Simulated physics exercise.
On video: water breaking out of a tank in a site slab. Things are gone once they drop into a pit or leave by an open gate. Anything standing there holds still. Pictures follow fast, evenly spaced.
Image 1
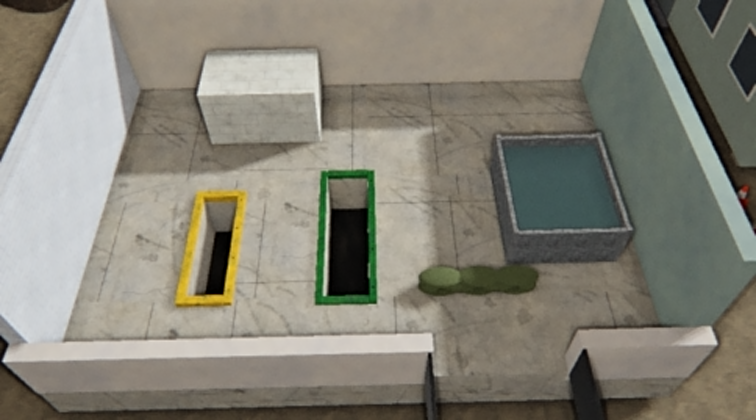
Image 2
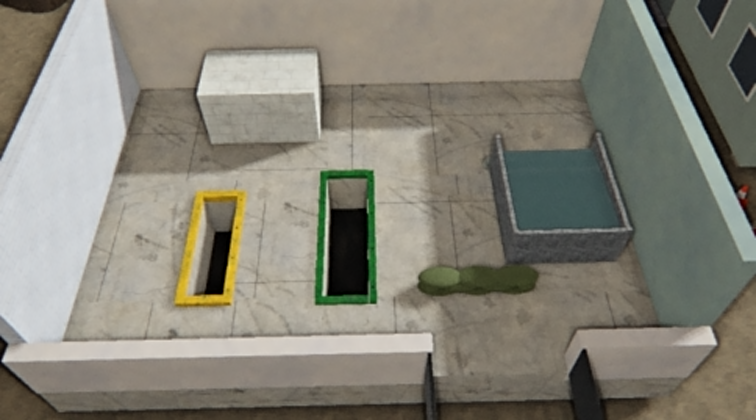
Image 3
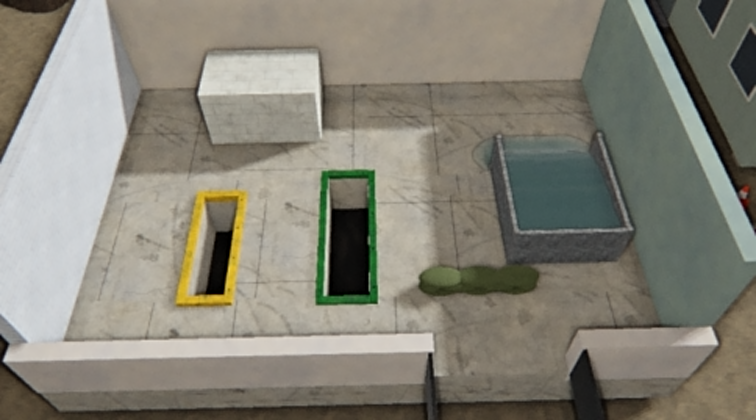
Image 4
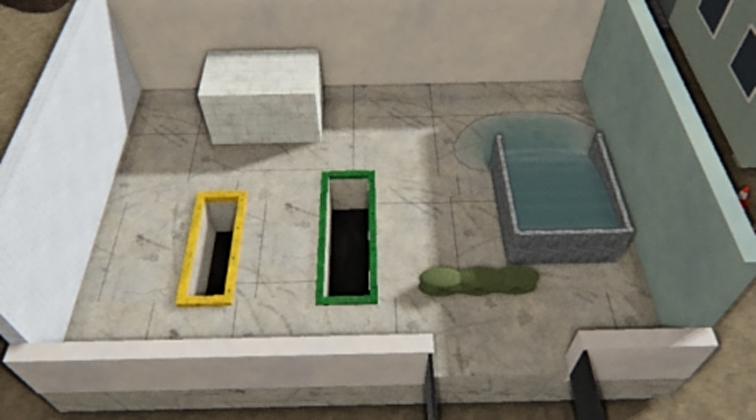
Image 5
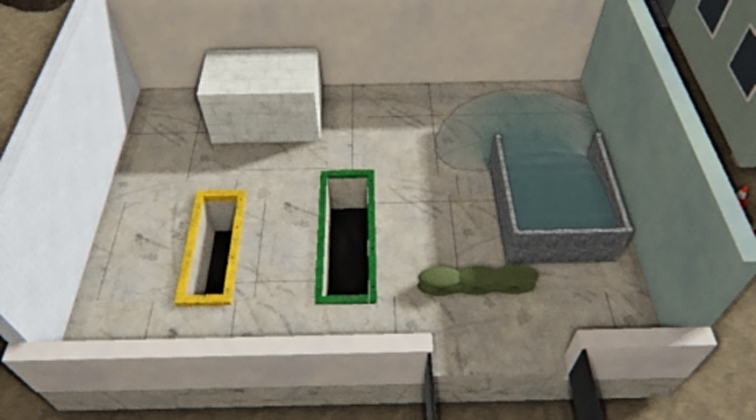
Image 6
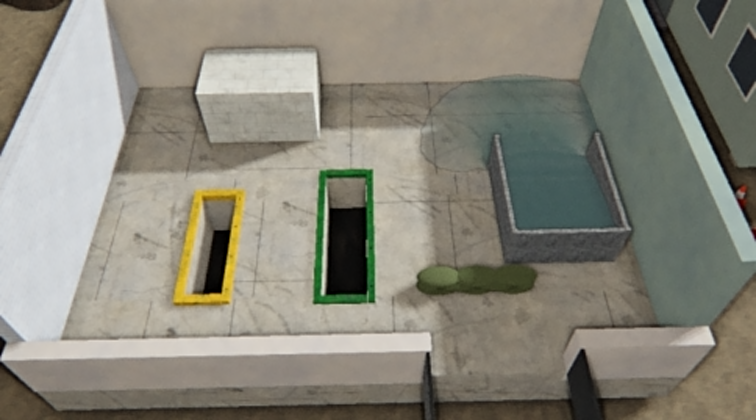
To begin with, a grey tank full of water stands whole on a walled slab, near two framed pits, a white block and a green hedge-like shape. Then the tank's far side opens, and water pours out behind it, spreading in a thin, widening sheet towards the back wall.
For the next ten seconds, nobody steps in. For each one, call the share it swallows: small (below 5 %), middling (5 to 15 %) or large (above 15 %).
Calls: Gate - small; yellow pit - small; green pit - middling.
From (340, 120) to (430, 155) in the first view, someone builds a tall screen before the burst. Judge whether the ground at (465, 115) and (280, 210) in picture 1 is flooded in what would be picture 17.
Swamped, then spared.
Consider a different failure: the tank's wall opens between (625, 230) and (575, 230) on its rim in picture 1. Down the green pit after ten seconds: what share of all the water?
For green, it comes to 2 percent.
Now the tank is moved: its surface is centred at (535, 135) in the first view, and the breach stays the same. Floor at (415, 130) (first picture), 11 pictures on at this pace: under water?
There: Wet.
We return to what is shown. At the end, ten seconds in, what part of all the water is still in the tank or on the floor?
Close to 90 in a hundred.
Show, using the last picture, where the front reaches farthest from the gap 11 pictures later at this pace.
The flood front should get to about (276, 88).
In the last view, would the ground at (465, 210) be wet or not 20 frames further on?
There it ends up unsoaked.
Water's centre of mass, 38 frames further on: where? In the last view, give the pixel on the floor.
It is around (405, 165).
A moment on, water covers 20 % of the floor; the gate 0 %, the yellow pit 0 %, the green pit 0 %.
Next, water covers 20 % of the floor; the gate 0 %, the yellow pit 0 %, the green pit 0 %.
Then, water covers 35 % of the floor; the gate 0 %, the yellow pit 0 %, the green pit 1 %.
Later, water covers 70 % of the floor; the gate 0 %, the yellow pit 0 %, the green pit 6 %.
In the end, water covers 95 % of the floor; the gate 2 %, the yellow pit 0 %, the green pit 8 %.
